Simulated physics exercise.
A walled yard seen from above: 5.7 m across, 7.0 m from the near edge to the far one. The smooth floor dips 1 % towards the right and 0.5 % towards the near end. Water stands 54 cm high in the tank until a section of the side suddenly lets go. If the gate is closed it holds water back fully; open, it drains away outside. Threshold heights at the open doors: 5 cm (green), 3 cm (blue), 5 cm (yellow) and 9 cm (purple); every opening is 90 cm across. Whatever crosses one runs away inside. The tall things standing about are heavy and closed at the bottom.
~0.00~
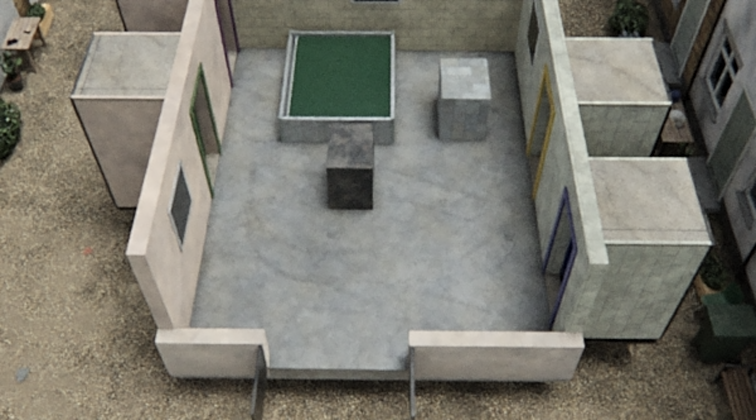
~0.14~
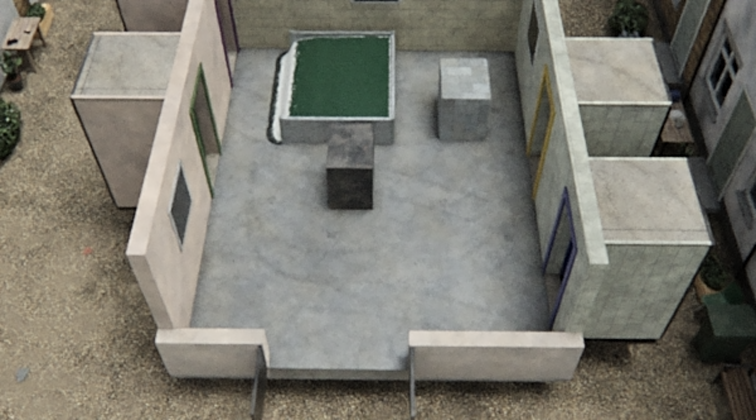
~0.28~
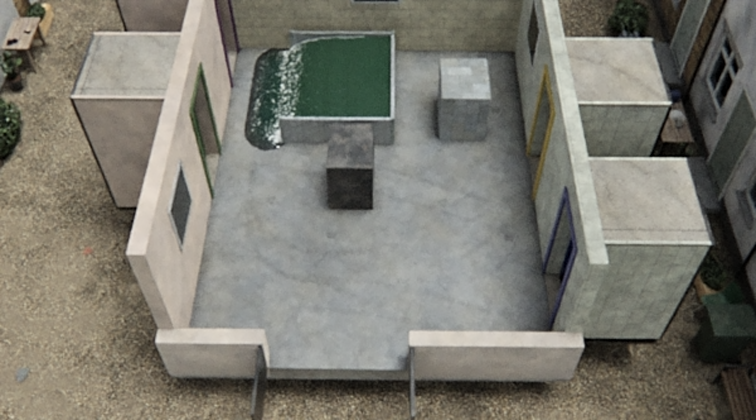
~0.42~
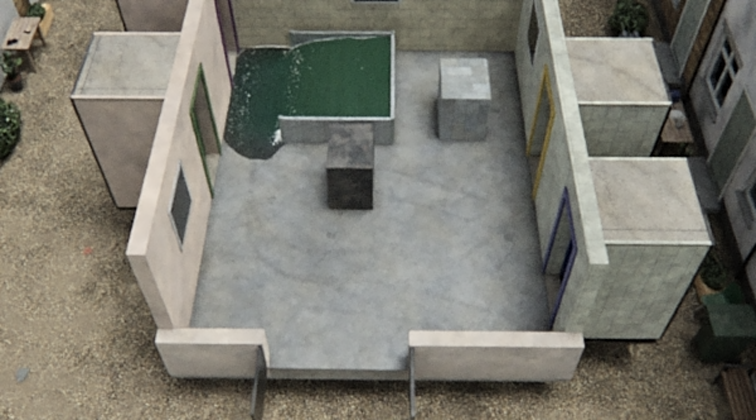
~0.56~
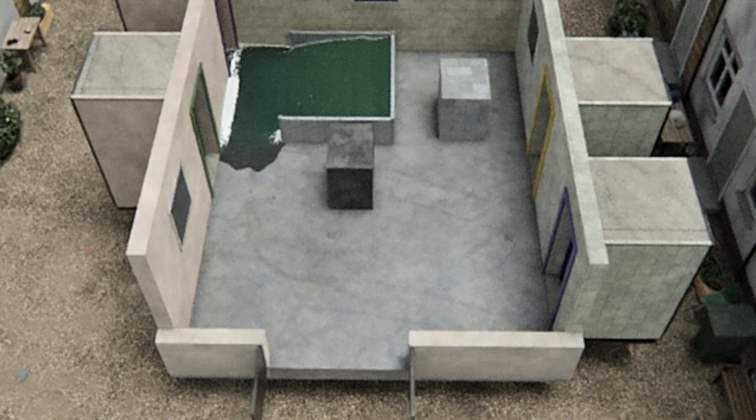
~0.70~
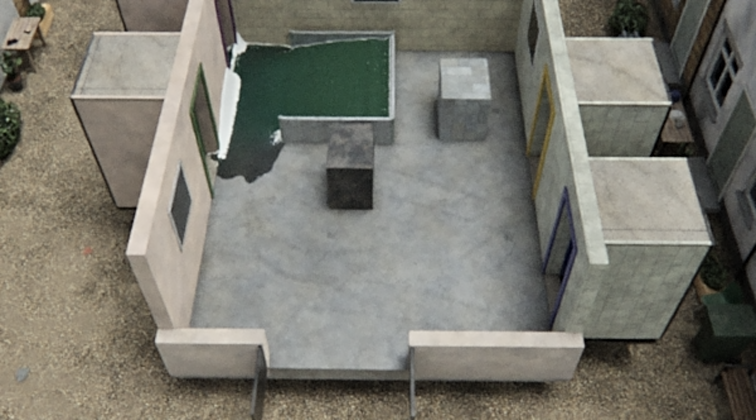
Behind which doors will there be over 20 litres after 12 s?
Door by door: At the green door it exceeds the limit; at the blue door it goes over the limit; at the yellow door it keeps below the limit; at the purple door it goes over the limit.
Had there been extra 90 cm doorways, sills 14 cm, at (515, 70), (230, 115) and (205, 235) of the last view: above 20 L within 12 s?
In turn: Not over, over, not over.
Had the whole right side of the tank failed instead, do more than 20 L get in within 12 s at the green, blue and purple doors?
Then: Green below, blue over, purple below.
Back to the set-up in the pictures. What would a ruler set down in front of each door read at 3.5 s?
Depths in cm: Green 9, blue 0, yellow 0, purple 19.
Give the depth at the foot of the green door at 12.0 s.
About 3.5 cm.
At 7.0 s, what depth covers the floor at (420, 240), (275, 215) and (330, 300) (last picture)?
In that order: 0, 2 and 5 cm.
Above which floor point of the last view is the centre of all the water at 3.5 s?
Near (296, 131).
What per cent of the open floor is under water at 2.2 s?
About 25 per cent.
After 1.4 s water covers 15 % of the floor and is deepest (39 cm) near (238, 107); green door 12 cm at the sill, 4 L in, blue door not reached, yellow door not reached, purple door 37 cm at the sill, 121 L in.
After 2.2 s water covers 25 % of the floor and is deepest (34 cm) near (238, 56); green door 13 cm at the sill, 25 L in, blue door not reached, yellow door not reached, purple door 33 cm at the sill, 276 L in.
After 3.5 s water covers 45 % of the floor and is deepest (20 cm) near (234, 75); green door 9 cm at the sill, 51 L in, blue door not reached, yellow door not reached, purple door 19 cm at the sill, 408 L in.
After 7.0 s water covers 60 % of the floor and is deepest (16 cm) near (238, 56); green door 7 cm at the sill, 66 L in, blue door 3 cm at the sill, 0 L in, yellow door 2 cm at the sill, 0 L in, purple door 15 cm at the sill, 441 L in.
After 12.0 s water covers 80 % of the floor and is deepest (8 cm) near (540, 357); green door 4 cm at the sill, 71 L in, blue door 7 cm at the sill, 35 L in, yellow door 5 cm at the sill, 0 L in, purple door 5 cm at the sill, 458 L in.
